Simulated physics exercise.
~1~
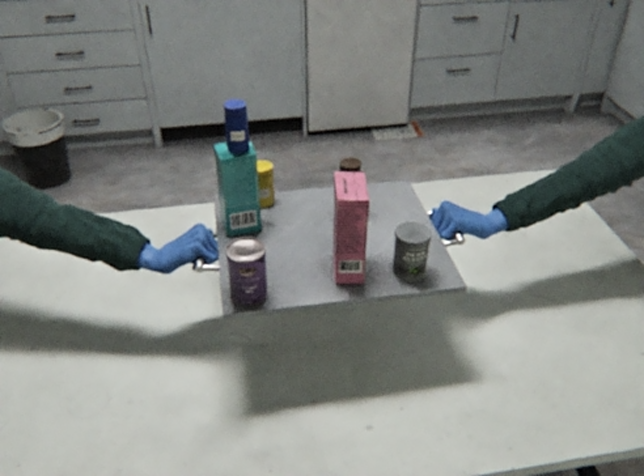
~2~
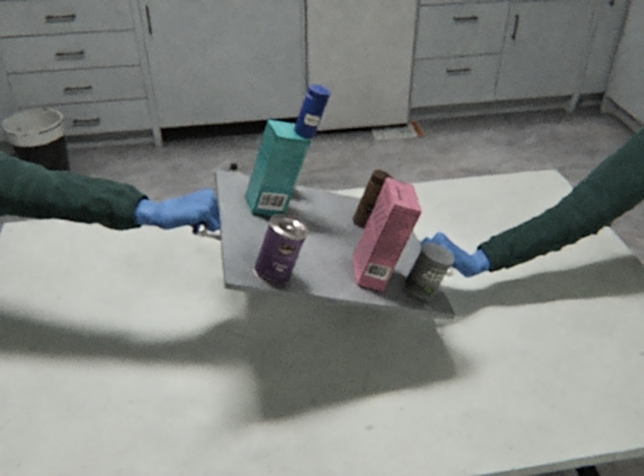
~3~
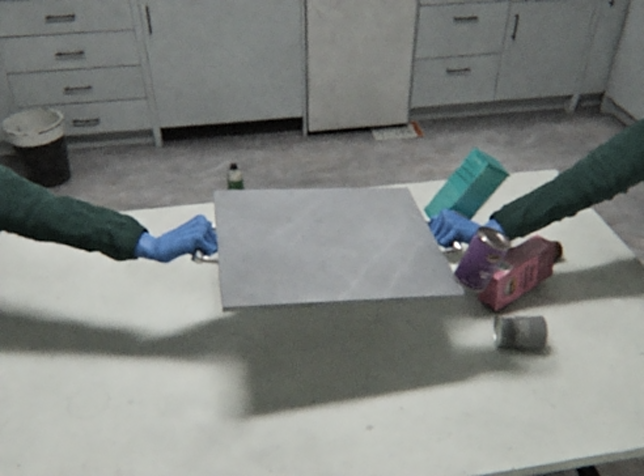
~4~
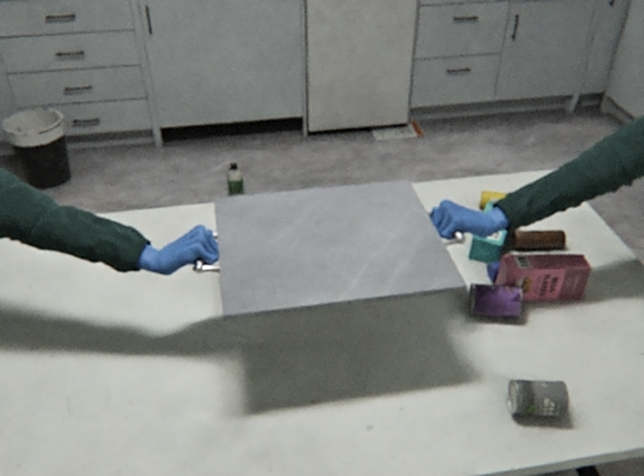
A flat grey tray, held level above a pale table by two blue-gloved hands in green sleeves, is seen from slightly above in a room with white cabinets and a bin at left. On it stand a turquoise carton with a blue shaker on top, a yellow shaker behind, a purple tin in front, a pink packet, a brown shaker and a grey tin. The hands tip the tray down to the right, and the items lean and shift rightward. They spill off that edge. The tray levels again, empty, with the fallen items lying at right.
